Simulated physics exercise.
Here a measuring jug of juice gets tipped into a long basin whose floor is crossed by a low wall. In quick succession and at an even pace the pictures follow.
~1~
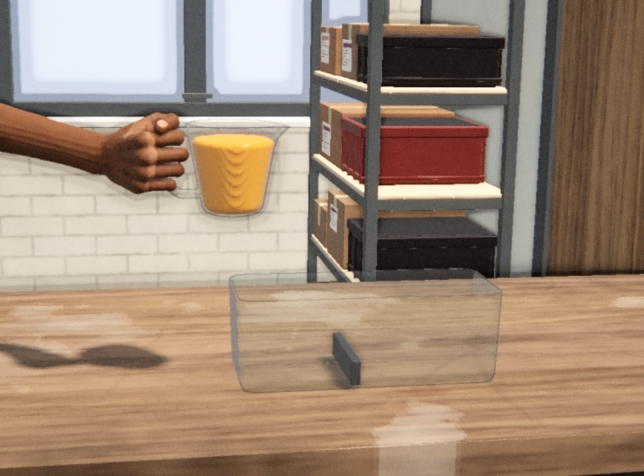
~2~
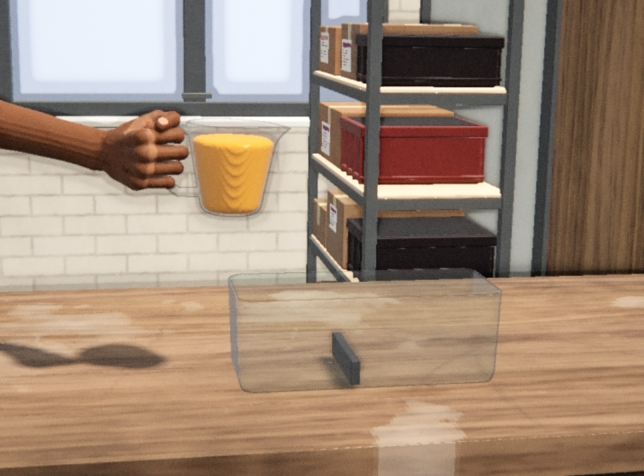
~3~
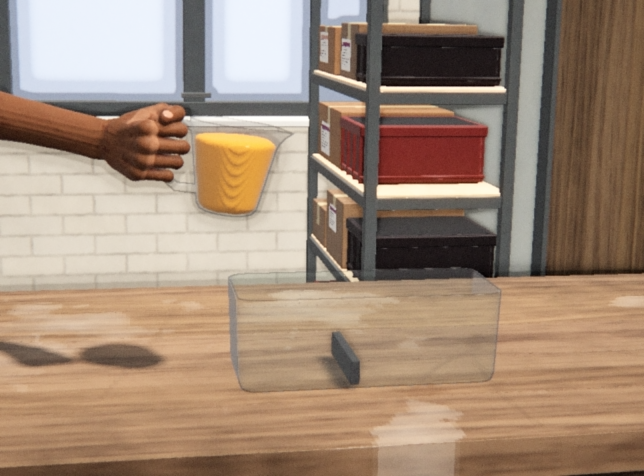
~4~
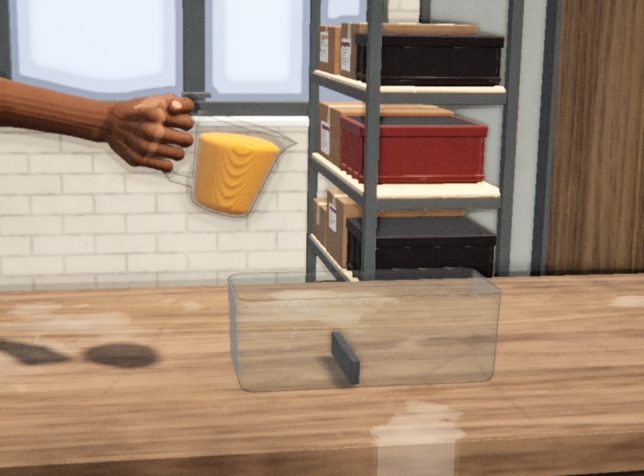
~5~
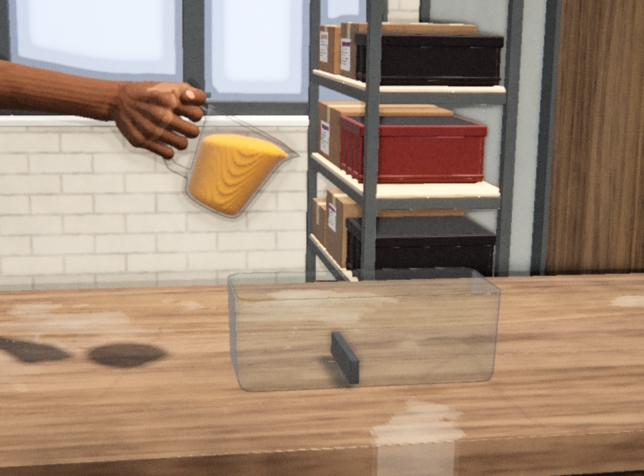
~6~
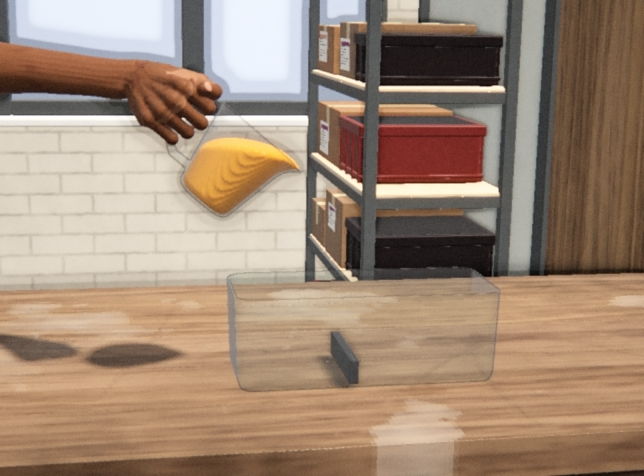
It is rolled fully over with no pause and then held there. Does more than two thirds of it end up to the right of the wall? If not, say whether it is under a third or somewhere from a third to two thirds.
No, under a third does.
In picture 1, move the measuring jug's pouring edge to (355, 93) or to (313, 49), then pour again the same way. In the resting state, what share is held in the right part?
In order, some 80 and 50 percent.
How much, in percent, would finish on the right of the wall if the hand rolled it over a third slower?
About 25 %.
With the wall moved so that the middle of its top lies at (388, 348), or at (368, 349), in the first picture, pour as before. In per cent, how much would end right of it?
In order, near 20 and 15 in a hundred.
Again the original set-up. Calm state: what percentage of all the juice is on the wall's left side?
That works out to roughly 75 percent.
A moment on, the measuring jug is tipped right over and 28 per cent is still to pour, 32 is left of the wall and 7 right of it.
Next, the measuring jug is tipped right over and 1 per cent is still to pour, 78 is left of the wall and 14 right of it.
Then the measuring jug is tipped right over and 0 per cent is still to pour, 75 is left of the wall and 20 right of it.
Later the measuring jug is tipped right over and 0 per cent is still to pour, 75 is left of the wall and 21 right of it.
Finally, 75 per cent lies left of the wall, 21 right of it and 4 outside.
